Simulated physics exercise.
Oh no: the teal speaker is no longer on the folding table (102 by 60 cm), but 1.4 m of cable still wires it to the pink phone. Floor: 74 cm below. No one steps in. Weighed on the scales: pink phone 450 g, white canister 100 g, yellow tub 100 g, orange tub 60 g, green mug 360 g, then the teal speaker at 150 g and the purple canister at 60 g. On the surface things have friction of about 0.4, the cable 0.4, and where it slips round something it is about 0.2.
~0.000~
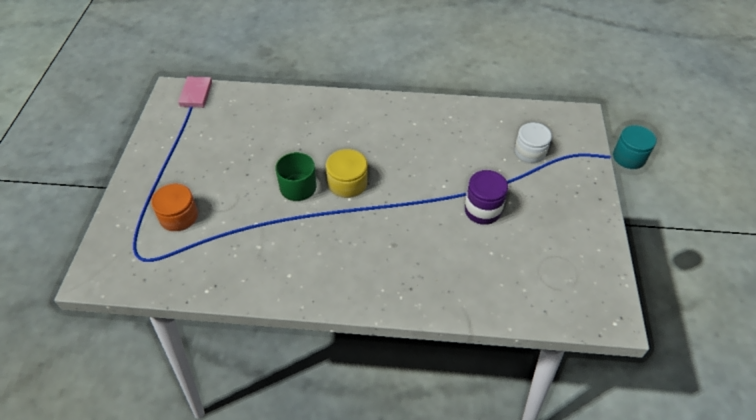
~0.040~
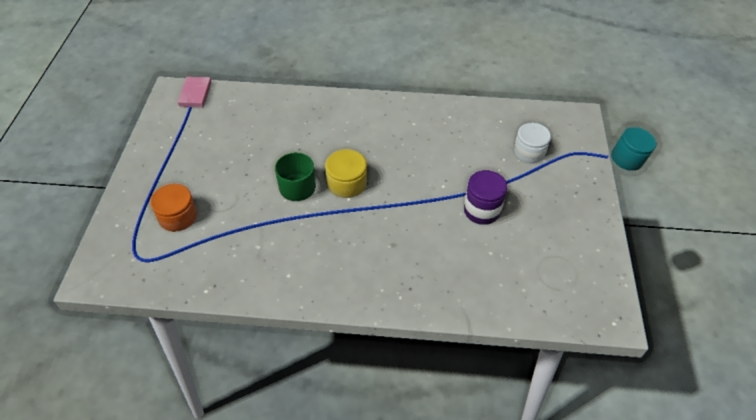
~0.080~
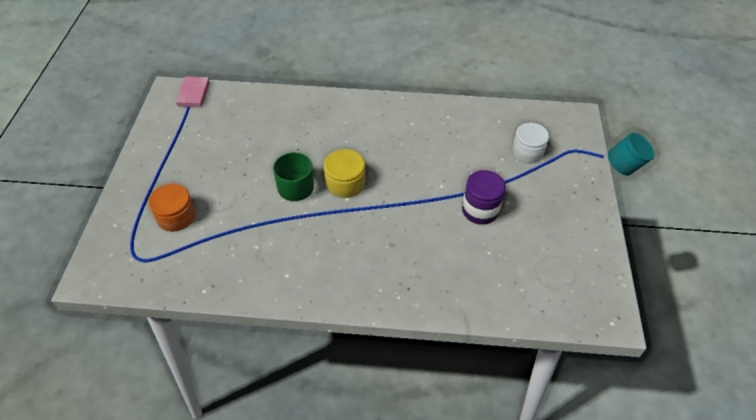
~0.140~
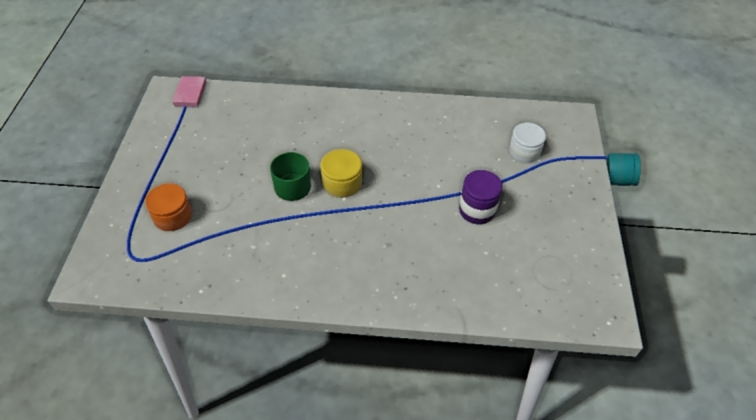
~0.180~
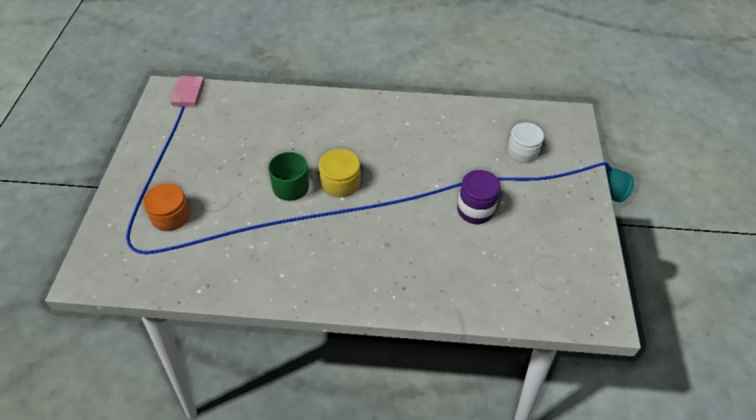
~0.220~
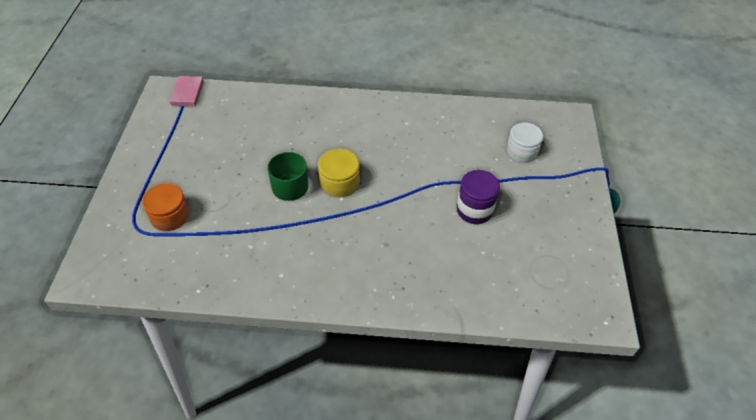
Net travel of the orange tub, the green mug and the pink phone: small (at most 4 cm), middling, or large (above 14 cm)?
Orange tub - large, green mug - small, pink phone - small.
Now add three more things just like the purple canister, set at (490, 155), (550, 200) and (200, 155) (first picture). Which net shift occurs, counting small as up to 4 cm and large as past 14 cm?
Result, in order: Minor / minor / medium.
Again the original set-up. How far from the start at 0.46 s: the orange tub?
Orange tub: 20 cm.
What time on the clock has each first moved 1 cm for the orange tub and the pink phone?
About: Orange tub 0.28 s, pink phone not at all.
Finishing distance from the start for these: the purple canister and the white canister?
In the end the purple canister has moved about 0 cm, while the white canister has moved about 0 cm.
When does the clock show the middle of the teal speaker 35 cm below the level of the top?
Around 0.44 seconds on the clock.
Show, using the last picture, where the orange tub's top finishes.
Near (306, 109).
After 0.5 s, the cable's tail end at (183, 107); orange tub 18 cm off its start, teal speaker over the edge.
After 0.7 s, the cable's tail end at (187, 108); orange tub 34 cm off its start, teal speaker over the edge.
After 1.0 s, the cable's tail end at (187, 108); orange tub 35 cm off its start at (305, 109), teal speaker over the edge.
After 1.2 s, the cable's tail end at (187, 108); orange tub 35 cm off its start, teal speaker over the edge.
After 2.4 s, the cable's tail end at (187, 108); orange tub 35 cm off its start at (306, 109), pink phone 1 cm off its start at (188, 89), green mug 0 cm off its start at (288, 165), teal speaker over the edge.
